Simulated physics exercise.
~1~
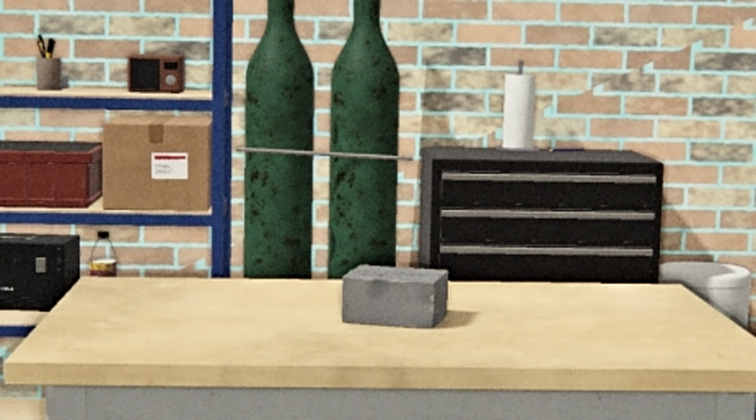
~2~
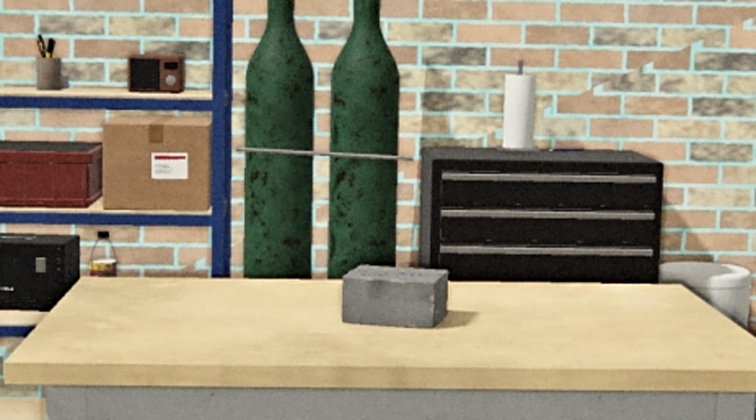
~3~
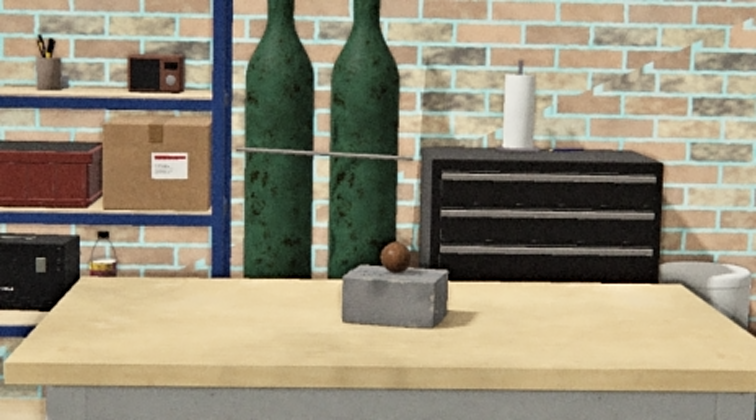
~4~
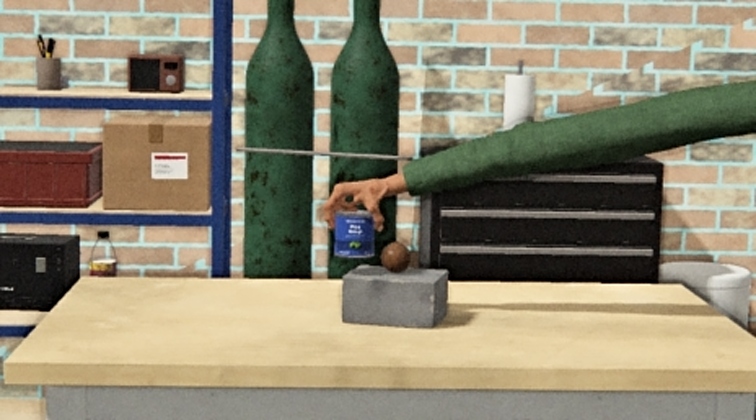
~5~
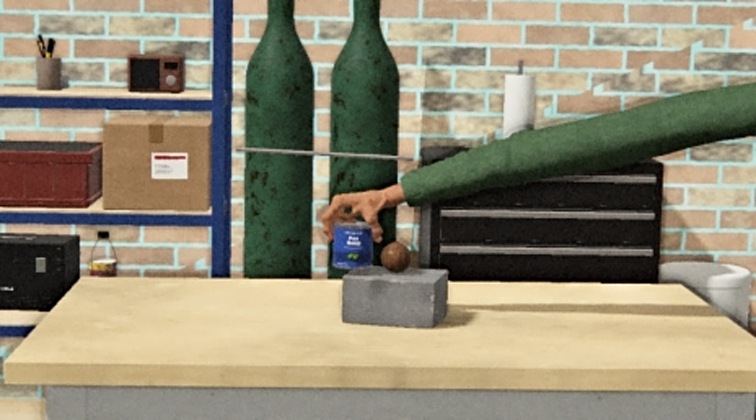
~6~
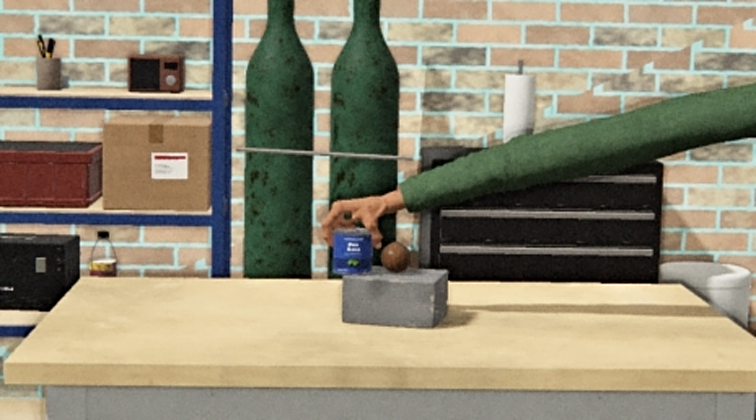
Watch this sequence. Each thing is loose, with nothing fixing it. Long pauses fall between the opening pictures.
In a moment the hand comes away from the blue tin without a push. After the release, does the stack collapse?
No, it stays standing.
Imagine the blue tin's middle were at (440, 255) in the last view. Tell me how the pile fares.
Result: Pile standing.
Then, 0.20 s on from there, no change.
Then, 0.60 s on from there, blue tin resting near (353, 252).
In the end, all 3 unmoved. At the end, from the last picture's camera, blue tin near (353, 252). The pile stays up.
